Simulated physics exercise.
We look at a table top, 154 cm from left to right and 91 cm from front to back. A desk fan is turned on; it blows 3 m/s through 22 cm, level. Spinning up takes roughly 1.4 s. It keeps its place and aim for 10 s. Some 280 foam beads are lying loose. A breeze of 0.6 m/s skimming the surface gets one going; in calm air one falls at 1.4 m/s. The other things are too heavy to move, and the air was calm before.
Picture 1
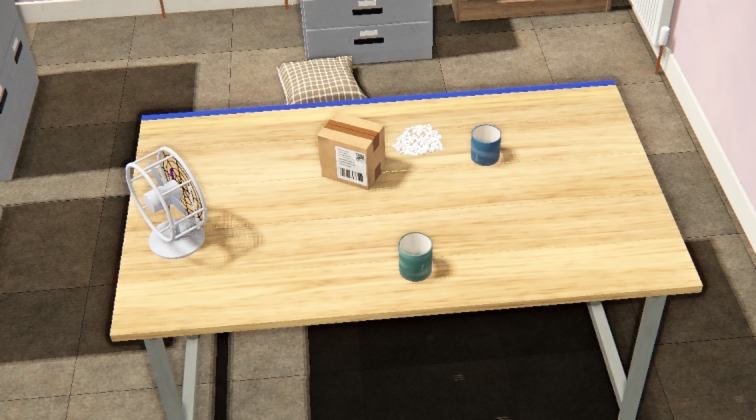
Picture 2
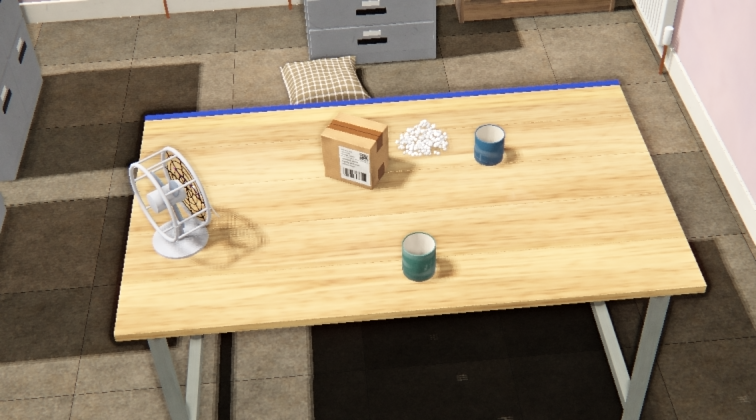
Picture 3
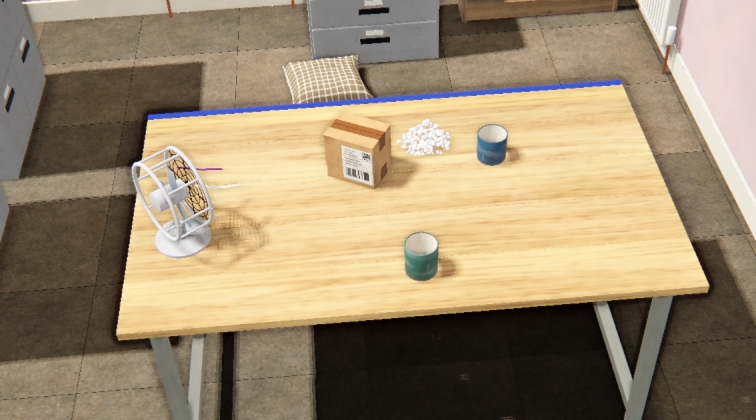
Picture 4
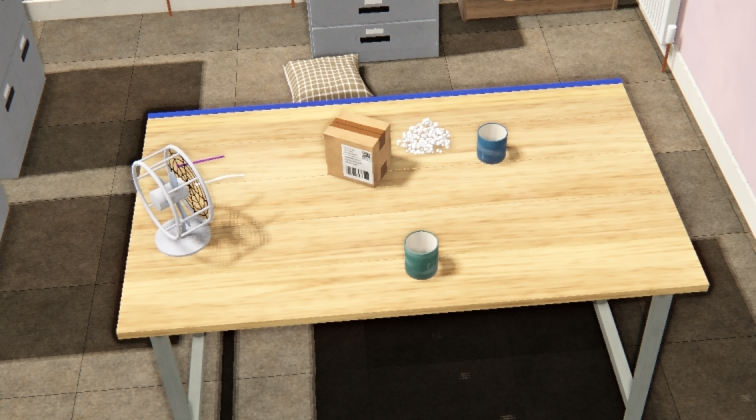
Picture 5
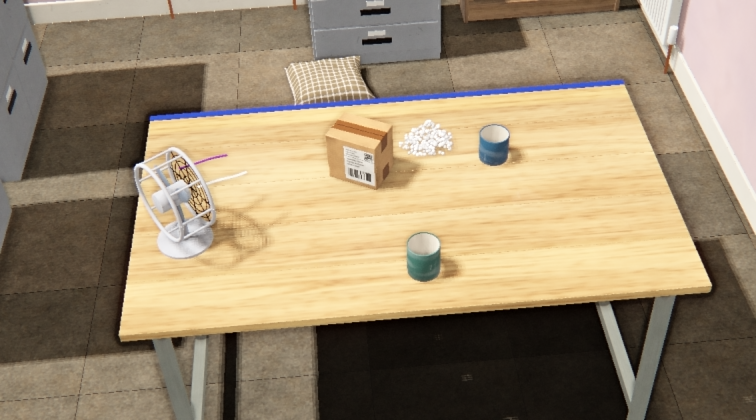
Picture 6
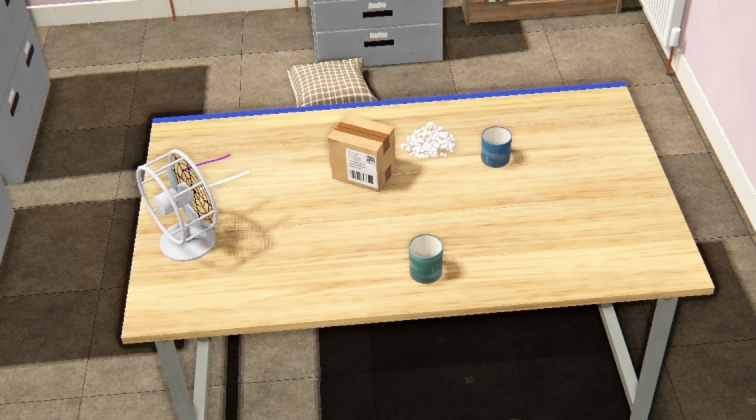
To begin with, a desk fan stands at the left of a wooden table, with a cardboard box, a pile of white foam beads and two mugs to its right. Thin purple and white streamers then stretch out from the fan toward the right, while the beads stay still.
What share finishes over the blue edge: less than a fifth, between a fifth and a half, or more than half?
Of the foam beads, more than half end over the blue edge.
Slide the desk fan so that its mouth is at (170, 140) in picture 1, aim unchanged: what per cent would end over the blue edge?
In that case some 1 per cent.
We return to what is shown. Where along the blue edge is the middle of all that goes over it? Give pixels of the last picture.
Near (414, 98).
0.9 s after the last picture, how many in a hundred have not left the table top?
About 100 %.
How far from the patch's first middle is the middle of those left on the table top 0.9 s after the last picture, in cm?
About 5 cm.
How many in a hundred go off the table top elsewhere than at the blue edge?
Near 0 %.
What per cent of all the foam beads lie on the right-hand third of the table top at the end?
Some 0 per cent.
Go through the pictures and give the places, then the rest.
The middle of the foam beads is near (420, 142), none has stirred yet and the mouth of the desk fan is at (166, 195), in the first picture.
The middle of the foam beads is near (423, 139), none has stirred yet and the blue edge is centred on (384, 98), in the second picture.
The middle of the foam beads is near (426, 139), none has stirred yet, the top of a mug is at (493, 133) and the top of a box is at (357, 129), in the third picture.
The middle of the foam beads is near (426, 138) and none has stirred yet, in the fourth picture.
The middle of the foam beads is near (428, 139) and none has stirred yet, in the fifth picture.
The middle of the foam beads is near (430, 141) and none has stirred yet, in the sixth picture.
Then, 0.9 s after the last picture, 0 % are over the blue edge; the middle of those still in play is near (423, 142); 0 % have settled or left.
Then, 2.1 s after the last picture, 19 % are over the blue edge; the middle of those still in play is near (385, 127); 4 % have settled or left.
Then, 4.4 s after the last picture, 80 % are over the blue edge; the middle of those still in play is near (363, 149); 80 % have settled or left.
Then, 8.9 s after the last picture, at the end, 93 % are over the blue edge.
